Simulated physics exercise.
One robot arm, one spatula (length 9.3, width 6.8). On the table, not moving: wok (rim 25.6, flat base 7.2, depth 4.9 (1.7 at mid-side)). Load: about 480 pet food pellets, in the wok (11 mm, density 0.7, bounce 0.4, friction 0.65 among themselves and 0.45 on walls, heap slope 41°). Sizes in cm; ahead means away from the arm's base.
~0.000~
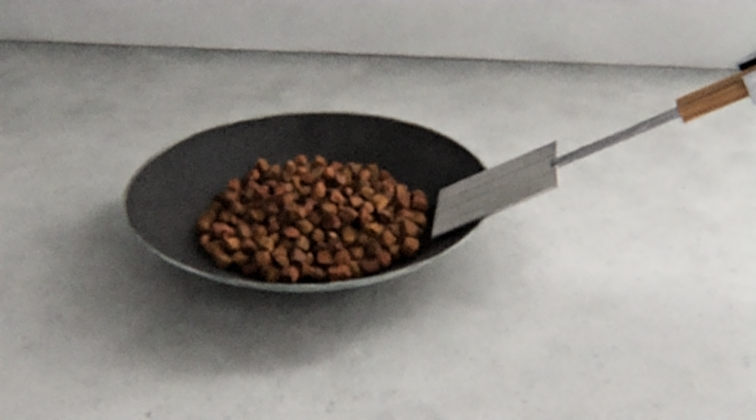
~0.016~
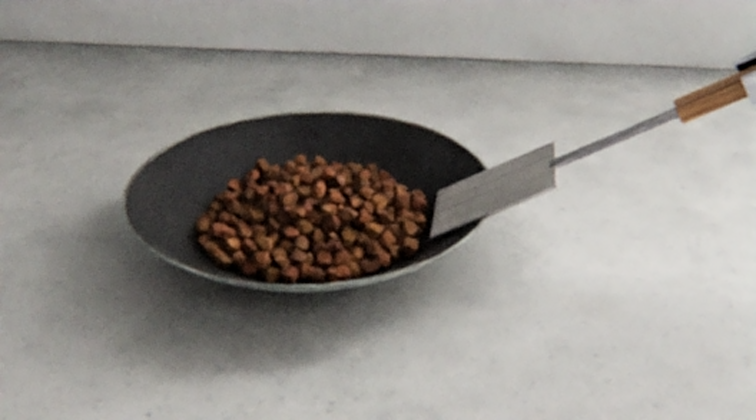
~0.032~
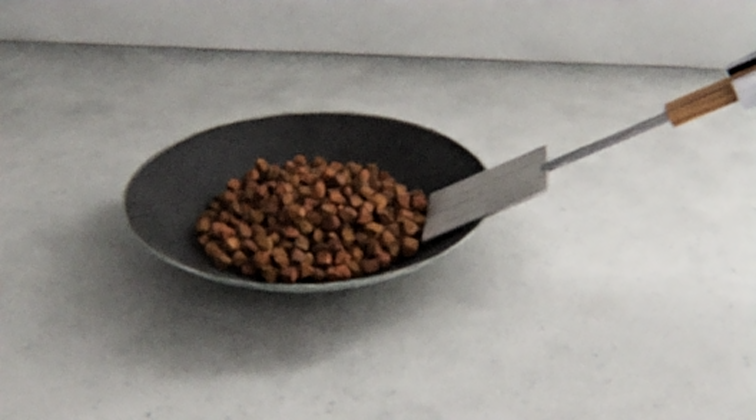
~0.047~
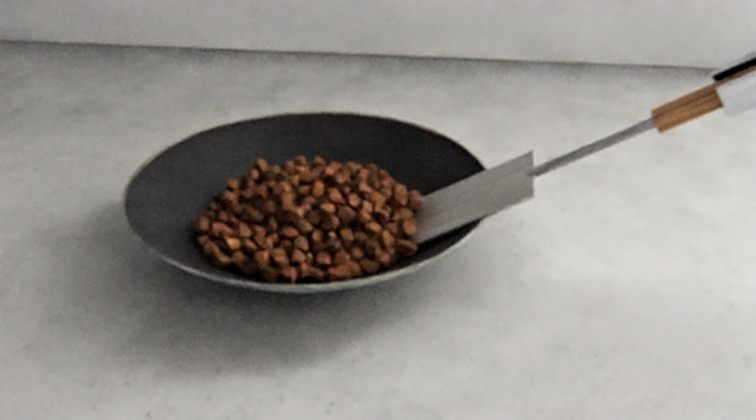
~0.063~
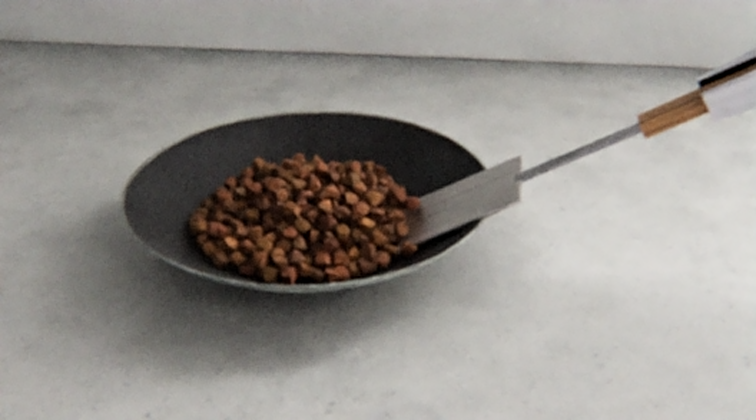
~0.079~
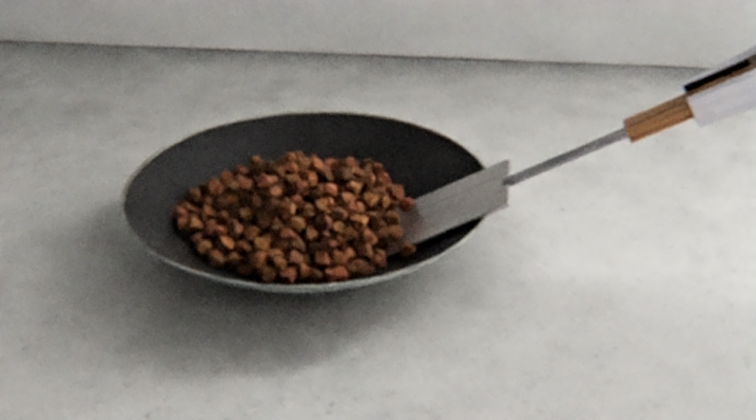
A robot arm pushes a spatula left into the brown pellets, shifting them slightly.
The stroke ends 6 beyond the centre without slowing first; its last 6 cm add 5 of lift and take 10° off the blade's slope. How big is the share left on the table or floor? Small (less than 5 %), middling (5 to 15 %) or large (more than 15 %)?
On the table or floor the share is middling, 5 to 15 %.
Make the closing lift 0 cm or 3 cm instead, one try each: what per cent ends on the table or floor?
About 20 and 10 per cent.
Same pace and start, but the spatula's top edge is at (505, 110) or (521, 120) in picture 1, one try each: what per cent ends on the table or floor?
About 15 and 10 per cent.
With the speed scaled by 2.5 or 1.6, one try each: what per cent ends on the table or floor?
About 30 and 20 per cent.
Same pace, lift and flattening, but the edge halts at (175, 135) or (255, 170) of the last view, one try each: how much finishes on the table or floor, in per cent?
About 30 and 0 per cent.
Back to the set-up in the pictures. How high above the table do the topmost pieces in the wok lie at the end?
About 7.5 cm.
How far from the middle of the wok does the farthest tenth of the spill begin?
Some 20 cm.
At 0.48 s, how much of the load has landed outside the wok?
About 6 per cent.
After 0.16 s, sloping 29°, highest piece 6 above the table; 482 in the wok.
After 0.24 s, sloping 24°, highest piece 7 above the table; 470 in the wok, 12 on the blade or in flight.
After 0.48 s, sloping 19°, highest piece 7 above the table; 445 in the wok, 30 on the table or floor, 7 on the blade or in flight.
After 1.53 s, sloping 19°, highest piece 7 above the table; 442 in the wok, 40 on the table or floor.
At rest, 442 in the wok, 40 on the table or floor. That is 8 % on the table or floor.
